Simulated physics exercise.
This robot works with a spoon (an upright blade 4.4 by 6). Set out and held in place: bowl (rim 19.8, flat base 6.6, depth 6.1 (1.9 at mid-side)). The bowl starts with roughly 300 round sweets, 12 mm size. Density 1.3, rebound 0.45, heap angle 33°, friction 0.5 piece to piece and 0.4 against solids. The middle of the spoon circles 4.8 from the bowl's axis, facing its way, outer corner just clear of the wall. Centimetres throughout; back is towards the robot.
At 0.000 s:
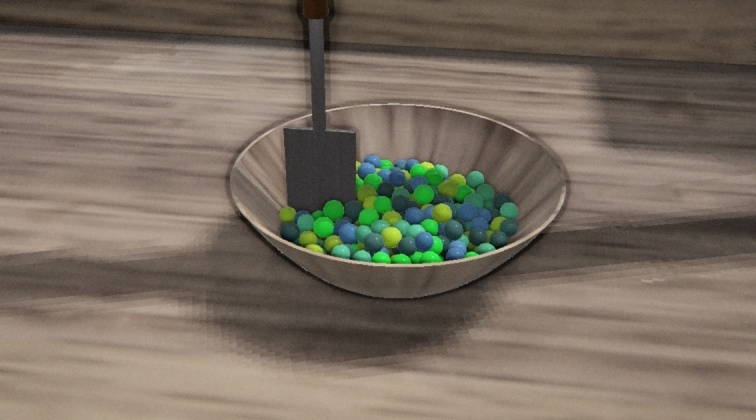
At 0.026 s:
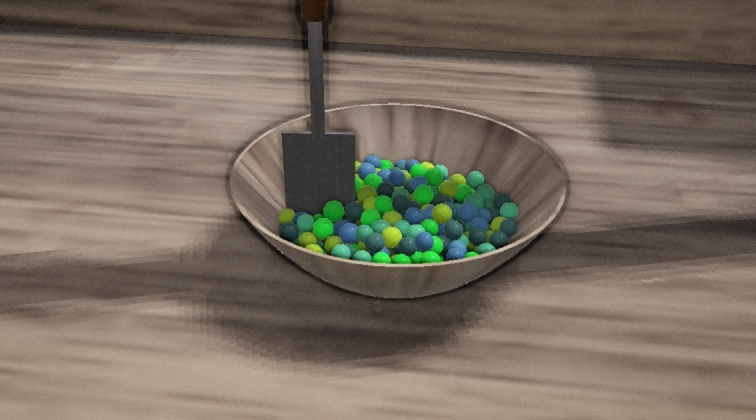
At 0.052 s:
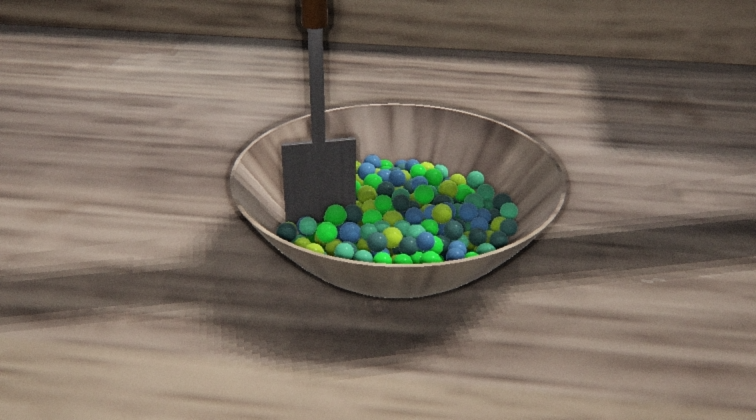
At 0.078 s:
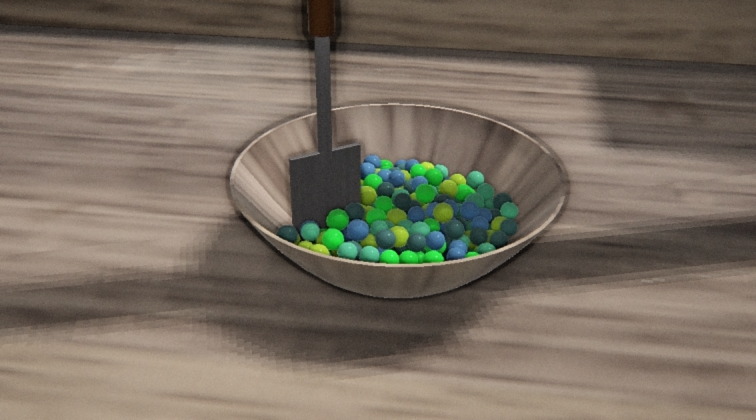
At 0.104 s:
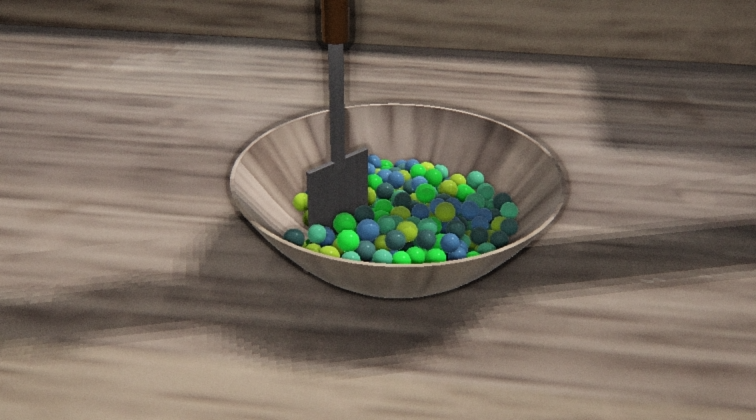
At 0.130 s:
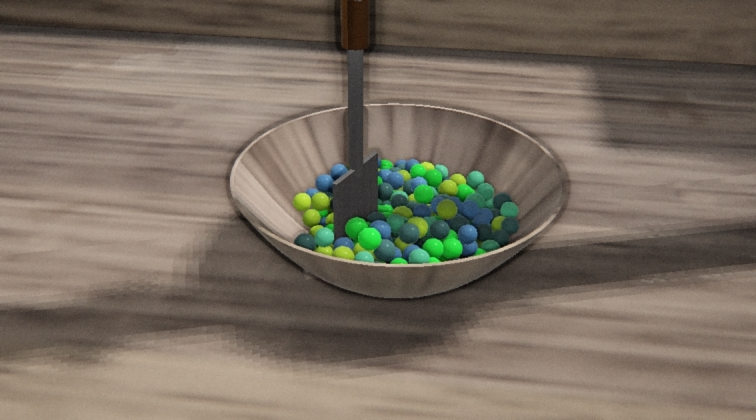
The clip shows a flat metal blade with a wooden handle standing in a bowl of green, blue and yellow balls; it lowers slightly, then turns and sweeps a short way right, pushing some of the balls.
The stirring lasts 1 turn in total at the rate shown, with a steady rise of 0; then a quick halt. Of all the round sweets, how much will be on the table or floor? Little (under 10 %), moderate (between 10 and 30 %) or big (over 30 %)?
Answer: Moderate; between 10 and 30 % of the round sweets finish on the table or floor.
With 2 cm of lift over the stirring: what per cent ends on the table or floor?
Some 5 per cent.
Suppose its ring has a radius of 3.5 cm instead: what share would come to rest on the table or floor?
Then about 5 per cent.
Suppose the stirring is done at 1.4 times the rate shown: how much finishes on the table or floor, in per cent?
Some 30 per cent.
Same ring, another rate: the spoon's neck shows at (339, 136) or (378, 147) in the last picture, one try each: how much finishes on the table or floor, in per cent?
Some 10 and 20 per cent.
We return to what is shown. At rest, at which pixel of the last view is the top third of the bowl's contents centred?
Around (331, 226).
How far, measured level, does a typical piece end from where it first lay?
Roughly 7 cm.
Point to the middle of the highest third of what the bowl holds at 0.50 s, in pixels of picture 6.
Around (350, 146).
After 0.31 s, 179° round, highest piece 8 above the table; 297 in the bowl, 1 on the table or floor, 5 in flight or on the tool.
After 0.50 s, 292° round, highest piece 9 above the table; 273 in the bowl, 20 on the table or floor, 10 in flight or on the tool.
After 0.79 s, 0° round, highest piece 7 above the table; 256 in the bowl, 46 on the table or floor, 1 in flight or on the tool.
After 1.49 s, 0° round, highest piece 6 above the table; 256 in the bowl, 47 on the table or floor.
In the end, 256 in the bowl, 47 on the table or floor. That is 16 % on the table or floor.
